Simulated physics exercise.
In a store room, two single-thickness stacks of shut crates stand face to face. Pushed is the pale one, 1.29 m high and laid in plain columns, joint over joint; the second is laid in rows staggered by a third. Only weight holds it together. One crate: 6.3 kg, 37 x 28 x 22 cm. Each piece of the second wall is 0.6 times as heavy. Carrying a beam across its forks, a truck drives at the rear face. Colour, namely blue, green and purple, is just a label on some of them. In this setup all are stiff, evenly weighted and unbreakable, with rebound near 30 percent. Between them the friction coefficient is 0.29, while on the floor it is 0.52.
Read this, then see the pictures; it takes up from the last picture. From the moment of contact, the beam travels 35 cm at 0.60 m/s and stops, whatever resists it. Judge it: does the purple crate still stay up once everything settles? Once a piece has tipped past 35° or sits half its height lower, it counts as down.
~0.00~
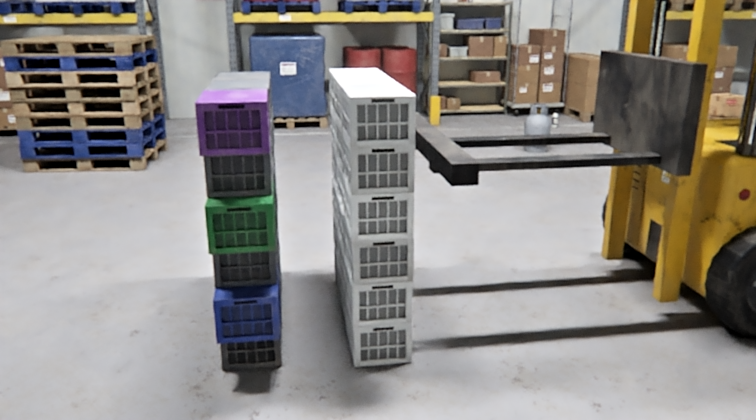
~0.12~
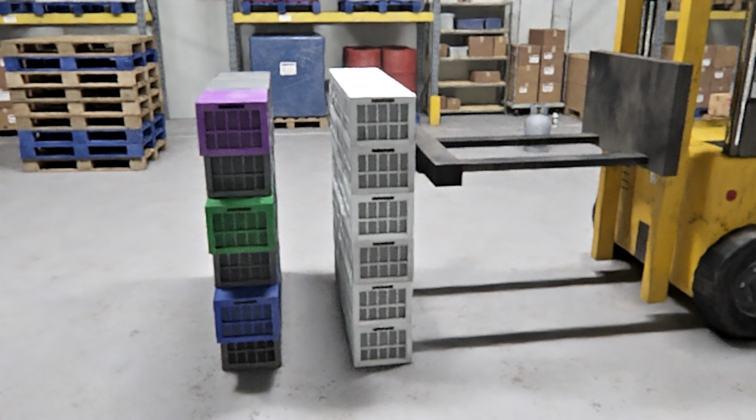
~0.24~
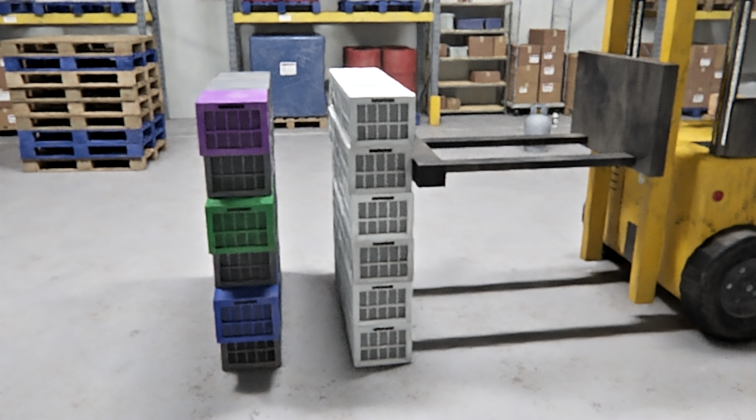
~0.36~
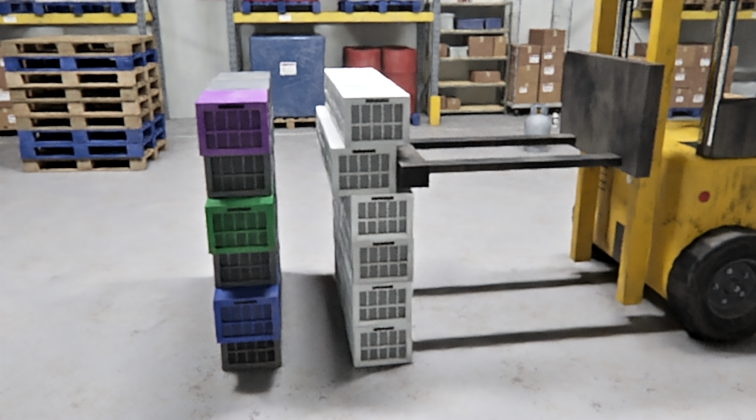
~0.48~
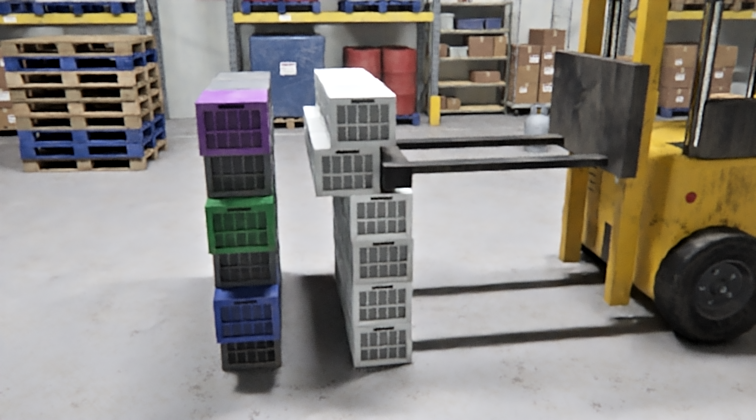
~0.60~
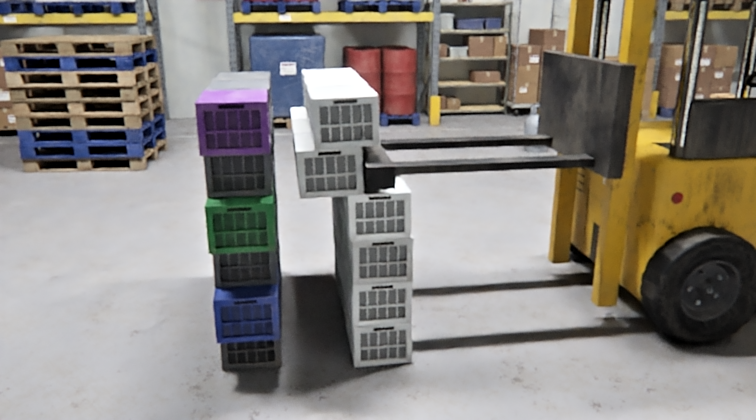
Once it settles, the piece is down.
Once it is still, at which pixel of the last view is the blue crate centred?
Its middle finishes near pixel (134, 343) of the last picture.
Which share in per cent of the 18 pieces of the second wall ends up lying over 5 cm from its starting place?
I get 90 %.
After 1.18 s, 6 of the pale wall down; none of the 18 crates of the second wall down, 16 disturbed; purple crate 5° from how it stood; green crate 5° from how it stood.
After 2.00 s, 6 of the pale wall down; 16 of the 18 crates of the second wall down; purple crate 63° from how it stood, 70 cm lower; blue crate 64° from how it stood, 15 cm lower.
In the end (3.4 s), 6 of the pale wall down; 16 of the 18 crates of the second wall down; purple crate upside down; blue crate on its side; green crate on its side. From the last view, middles, blue crate near (134, 343).
